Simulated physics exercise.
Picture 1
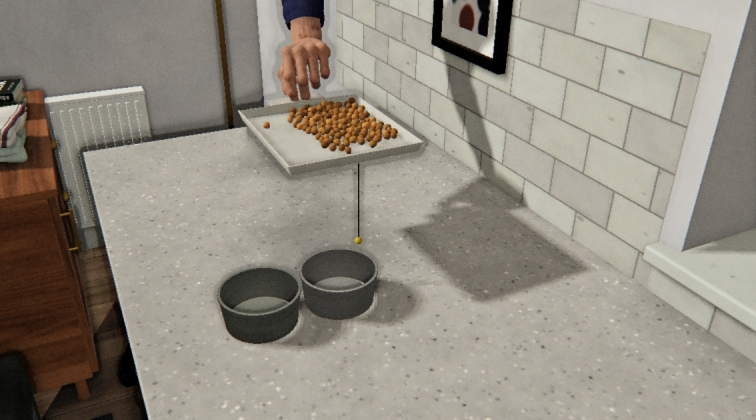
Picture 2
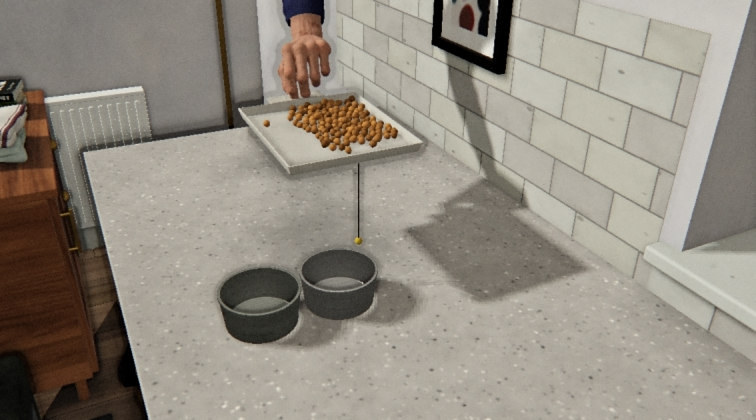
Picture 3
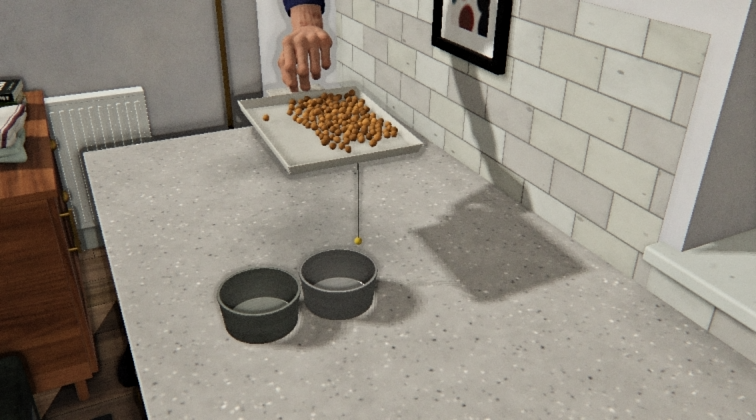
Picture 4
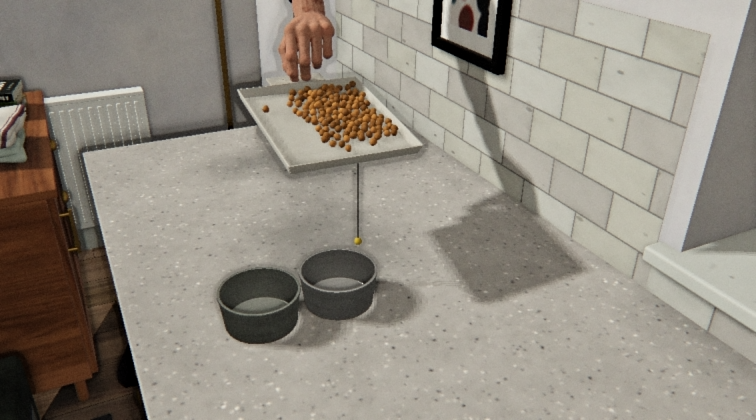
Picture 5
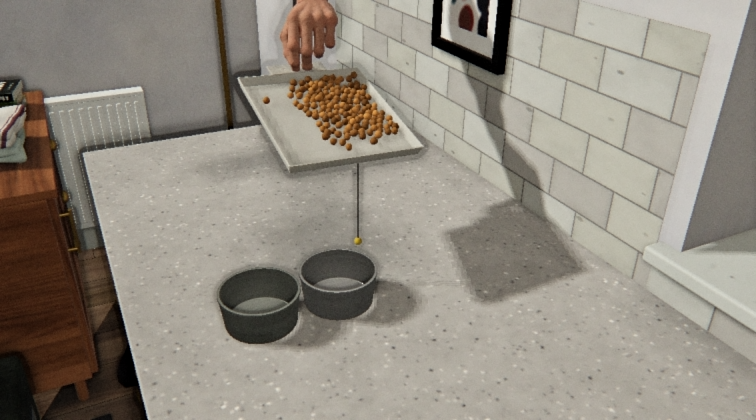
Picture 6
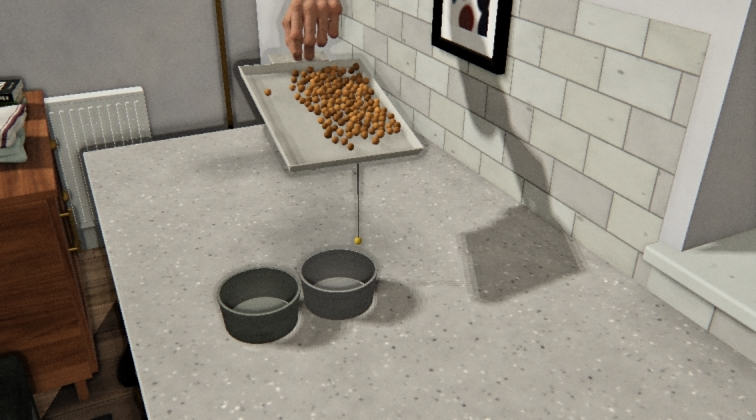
A pale, low-rimmed tray of orange-brown roasted chickpeas hangs above a speckled grey counter, seen from above at an angle, with white tiles and a framed picture behind. Two dark grey dishes sit below, left of centre, near a yellow bead on a thread under the tray's near edge. The tray's far side rises steadily with the hand above it, its shadow narrowing, while the camera stays still.
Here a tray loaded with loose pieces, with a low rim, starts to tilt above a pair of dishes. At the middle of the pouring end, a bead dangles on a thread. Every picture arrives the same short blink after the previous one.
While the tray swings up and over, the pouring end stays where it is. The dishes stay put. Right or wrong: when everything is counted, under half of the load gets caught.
Right.
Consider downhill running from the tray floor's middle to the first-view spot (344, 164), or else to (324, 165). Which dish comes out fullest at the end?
For the first place it's the right-side dish, for the second the right-side dish.
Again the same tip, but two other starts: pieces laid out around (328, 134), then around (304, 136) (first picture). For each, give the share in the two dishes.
You'd get near 20 percent first and near 30 percent after that.
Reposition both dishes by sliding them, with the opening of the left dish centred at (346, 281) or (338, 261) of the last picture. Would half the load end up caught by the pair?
In order, they'd catch a major share, and next a major share.
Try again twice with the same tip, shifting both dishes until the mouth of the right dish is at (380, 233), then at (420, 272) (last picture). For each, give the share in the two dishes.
I'd expect some 0 percent, and then some 30 percent.
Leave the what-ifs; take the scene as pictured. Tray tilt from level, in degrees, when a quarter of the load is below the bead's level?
Roughly 85°.
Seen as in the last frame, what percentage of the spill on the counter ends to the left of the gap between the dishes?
Estimate: About 0 in every hundred.
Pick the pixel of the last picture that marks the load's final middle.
I'd say the middle ends up at about (420, 289).
Soon after the last picture, tray tipped steeply; most on the tray; a stray few in the right dish; a stray few outside both; a small part in the air.
A little later, tray tipped past a quarter turn; a small part on the tray; a small part in the right dish; about two thirds outside both; about a quarter in the air.
Later still, tray tipped past a quarter turn; about a quarter in the right dish; most outside both.
At rest, tray tipped past a quarter turn; none in the left dish; about a quarter in the right dish; most outside both.
